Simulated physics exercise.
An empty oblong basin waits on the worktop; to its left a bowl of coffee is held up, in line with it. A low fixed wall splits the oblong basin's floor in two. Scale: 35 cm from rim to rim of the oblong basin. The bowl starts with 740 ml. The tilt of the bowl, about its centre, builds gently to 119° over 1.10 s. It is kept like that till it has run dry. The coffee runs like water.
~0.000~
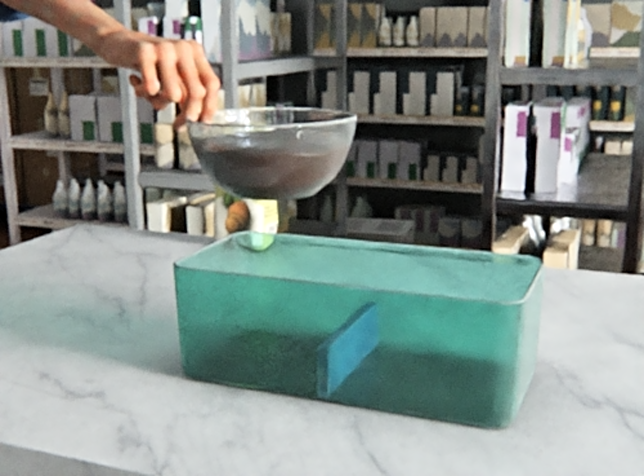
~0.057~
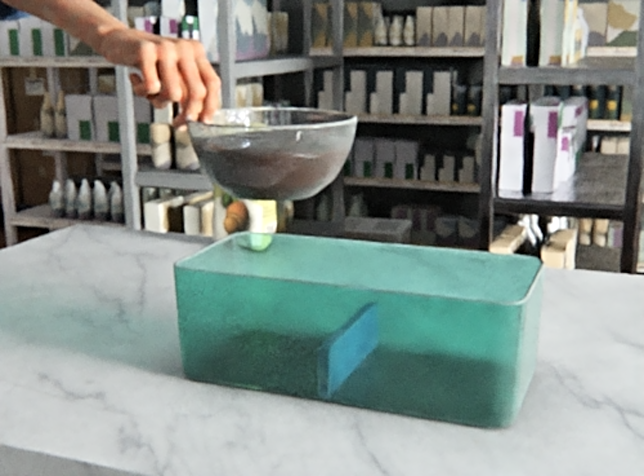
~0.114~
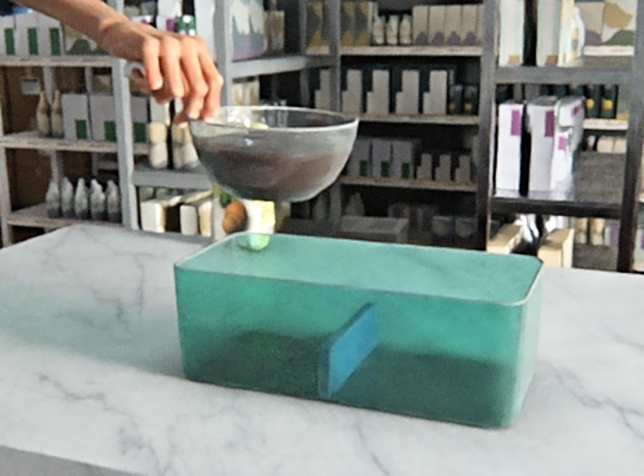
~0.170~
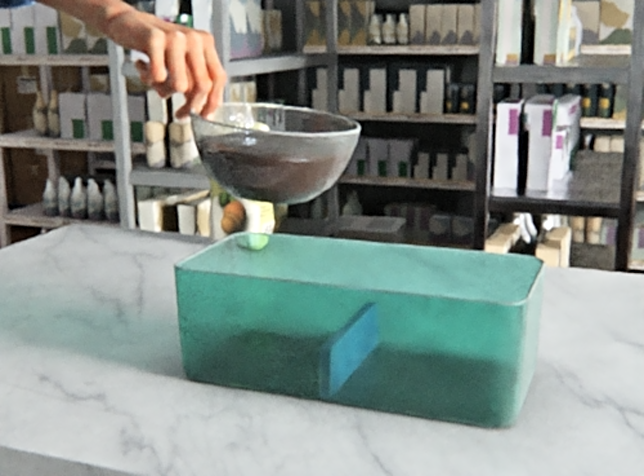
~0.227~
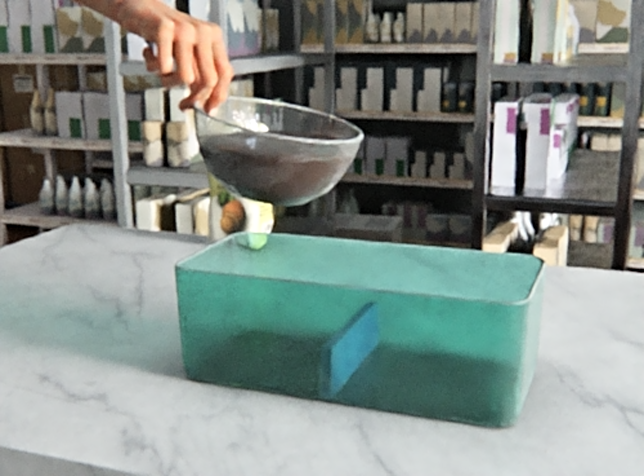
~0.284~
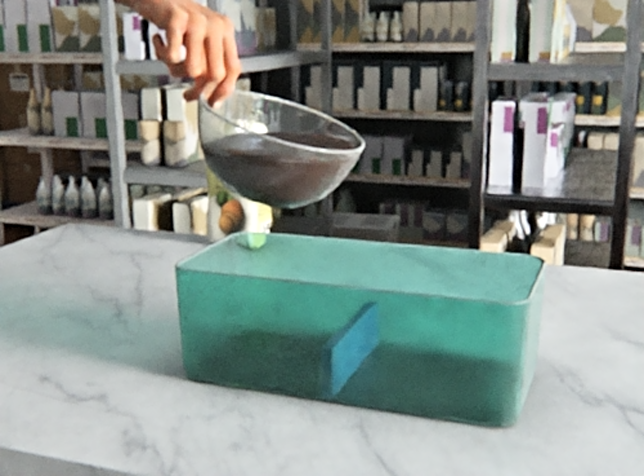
To begin with, a hand holds a clear glass bowl of dark liquid level above the left part of an oblong, see-through green basin with a blue wall inside, on a marble worktop. The hand then gradually tilts the bowl, its right rim dipping and its left rim rising, while the basin stays still.
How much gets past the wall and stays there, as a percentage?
About 82 per cent.
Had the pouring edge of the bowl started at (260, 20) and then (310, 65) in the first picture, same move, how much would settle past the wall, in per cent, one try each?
In turn about 15 and 65 per cent.
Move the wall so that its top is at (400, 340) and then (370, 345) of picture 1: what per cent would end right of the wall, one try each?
First 35, then 65 per cent.
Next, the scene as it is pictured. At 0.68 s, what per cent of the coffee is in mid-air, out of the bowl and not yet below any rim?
Some 28 per cent.
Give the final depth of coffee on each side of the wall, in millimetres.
Left about 6 mm, right about 22 mm.
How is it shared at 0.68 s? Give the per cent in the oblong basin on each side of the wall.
Left about 0, right about 44.
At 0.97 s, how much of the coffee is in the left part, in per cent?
Some 18 per cent.
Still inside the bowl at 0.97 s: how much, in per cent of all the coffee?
Near 0 in a hundred.
After 0.68 s the tilt is 81° and 29 per cent is still to pour, 0 is left of the wall and 43 right of it.
After 0.97 s the tilt is 115° and 0 per cent is still to pour, 18 is left of the wall and 82 right of it.
After 1.27 s the tilt is 119° and 0 per cent is still to pour, 18 is left of the wall and 82 right of it.
After 1.60 s the tilt is 119° and 0 per cent is still to pour, 18 is left of the wall and 82 right of it.
In the end 18 per cent lies left of the wall, 82 right of it and 0 outside.
